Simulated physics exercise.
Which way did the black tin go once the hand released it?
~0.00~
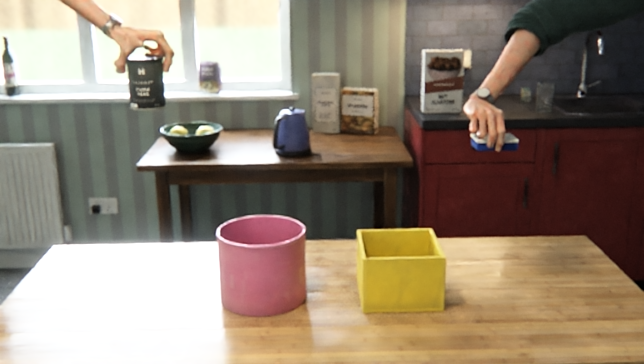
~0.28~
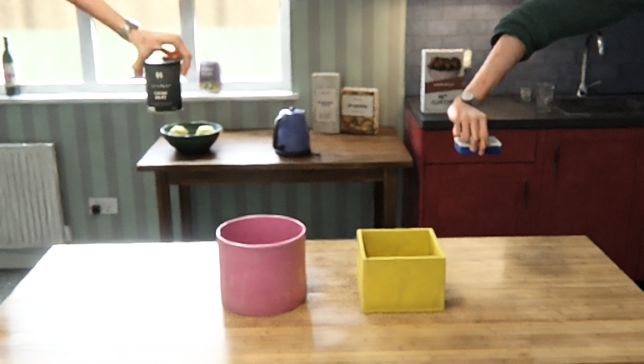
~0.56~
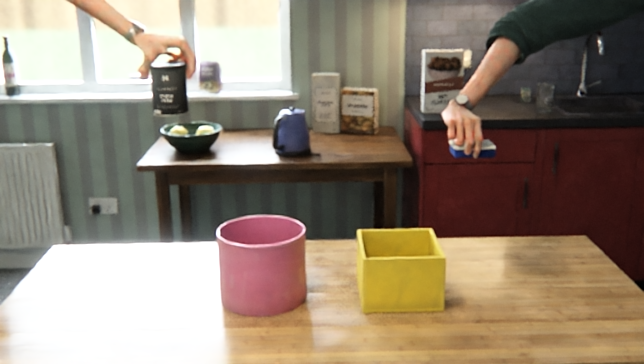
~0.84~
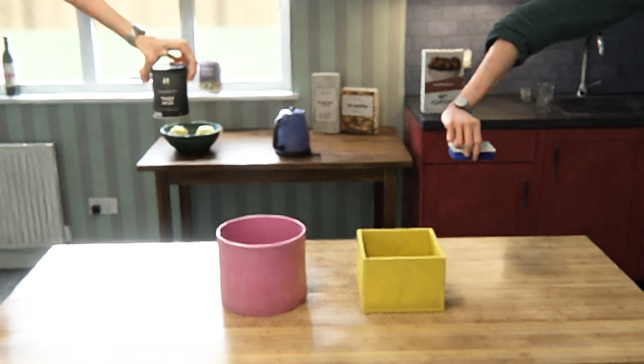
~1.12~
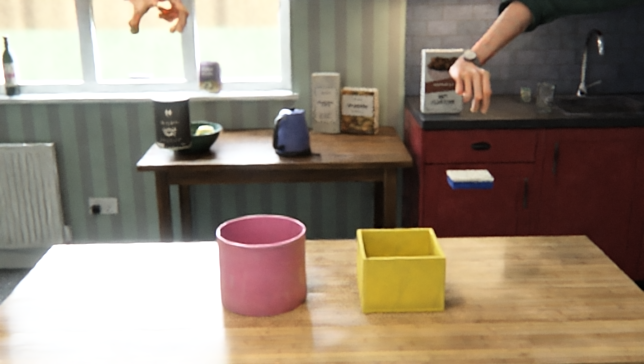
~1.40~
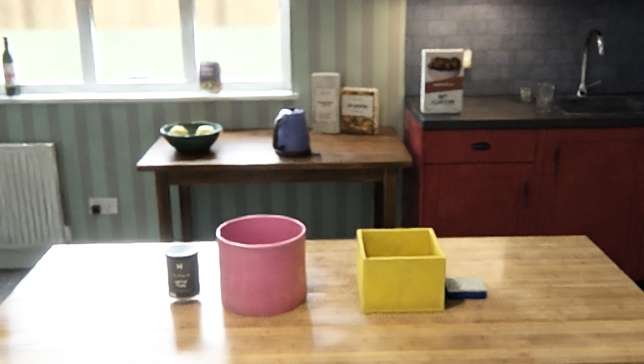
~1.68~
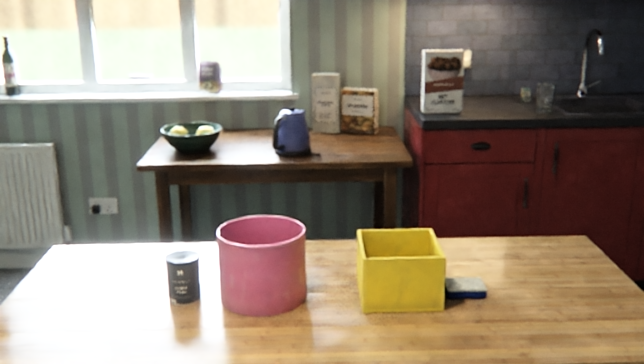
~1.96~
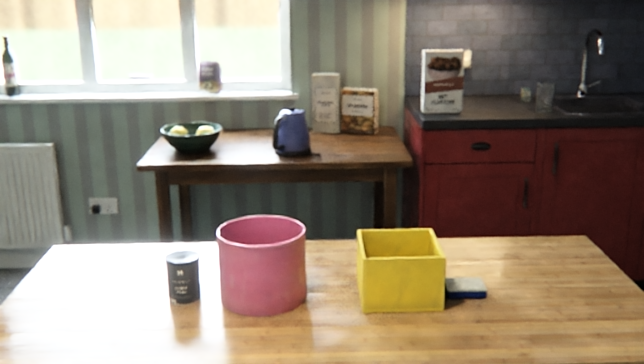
The black tin went down, dropping to the wooden table beside the pink bin.
Two hands held a black tin and a blue sponge above a wooden table, shifted them slightly inward, then let go. Both dropped, the tin landing upright left of the pink bin and the sponge right of the yellow basket, each missing its container.
